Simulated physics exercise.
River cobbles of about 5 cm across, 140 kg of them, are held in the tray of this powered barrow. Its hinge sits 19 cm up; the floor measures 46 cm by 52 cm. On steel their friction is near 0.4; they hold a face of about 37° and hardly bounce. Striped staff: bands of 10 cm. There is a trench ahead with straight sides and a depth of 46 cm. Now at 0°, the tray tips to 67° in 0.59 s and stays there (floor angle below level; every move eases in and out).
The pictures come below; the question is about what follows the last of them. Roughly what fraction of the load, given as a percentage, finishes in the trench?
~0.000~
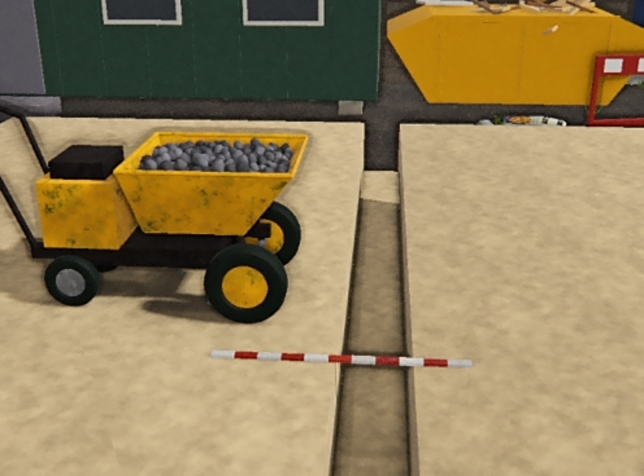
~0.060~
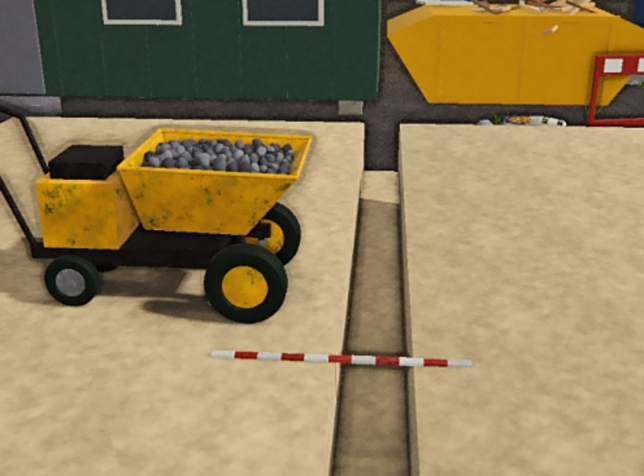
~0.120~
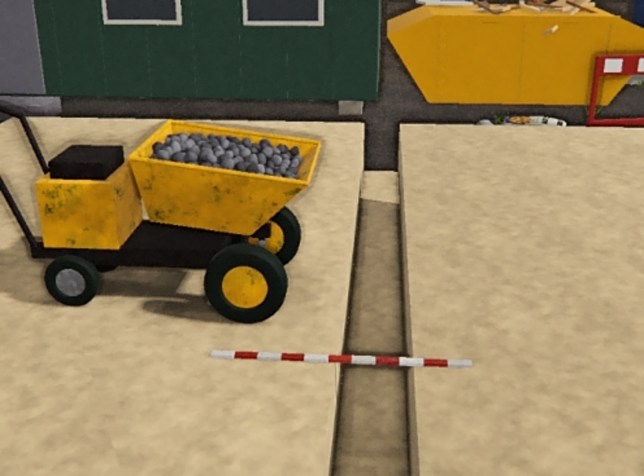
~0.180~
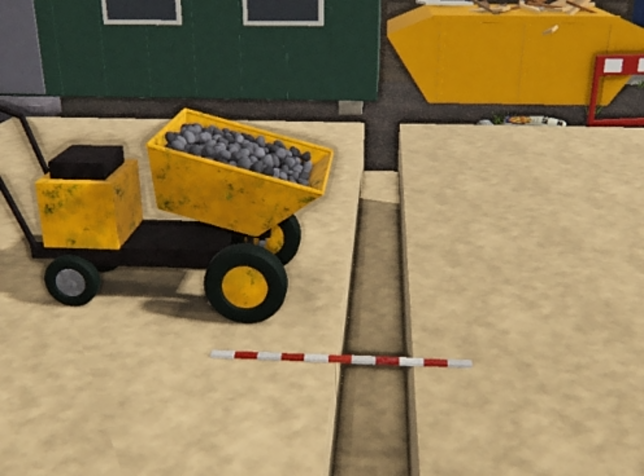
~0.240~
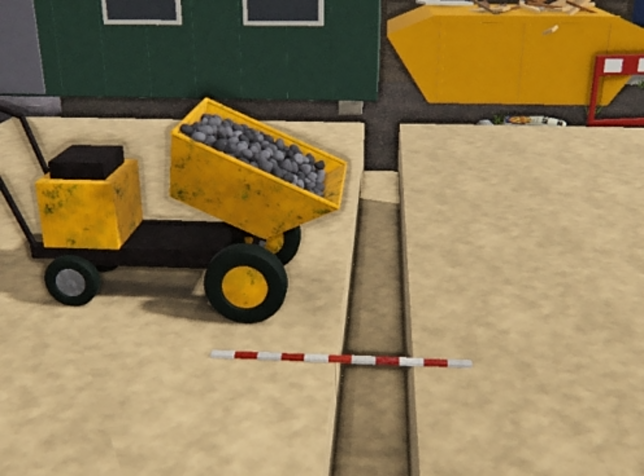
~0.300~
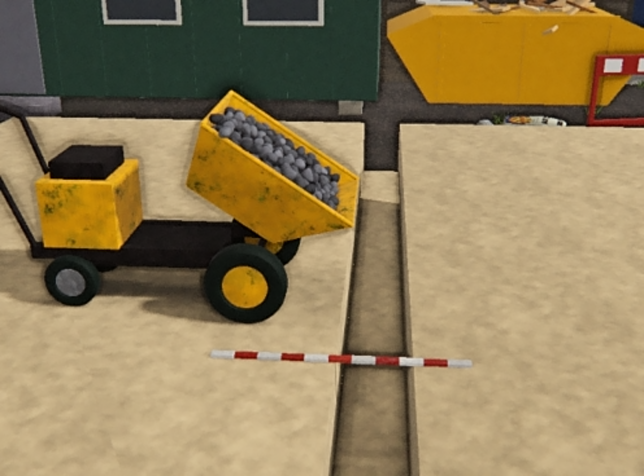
Some 49 per cent of the stones.
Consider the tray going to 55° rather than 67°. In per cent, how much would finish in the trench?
Expect roughly 25 per cent.
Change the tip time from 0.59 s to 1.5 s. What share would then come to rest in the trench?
Probably about 70 in a hundred.
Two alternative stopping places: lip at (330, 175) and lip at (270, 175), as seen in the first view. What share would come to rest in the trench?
Roughly 25 in a hundred from the first, 70 in a hundred from the second.
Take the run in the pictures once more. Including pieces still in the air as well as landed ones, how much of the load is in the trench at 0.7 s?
Around 10 per cent of it, at that instant.
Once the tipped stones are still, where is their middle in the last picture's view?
I'd point somewhere around (417, 294).
After 0.4 s the floor is at 56°; 100 % in the tray; the foremost stones are at (364, 231).
After 0.7 s the floor is at 67°; 70 % in the tray, 12 % in the trench, 18 % past the trench; the foremost stones are at (450, 302).
After 1.0 s the floor is at 67°; 25 % in the tray, 24 % in the trench, 51 % past the trench; the foremost stones are at (605, 305).
After 3.0 s the floor is at 67°; 0 % in the tray, 49 % in the trench, 51 % past the trench; the foremost stones are past the picture's edge.
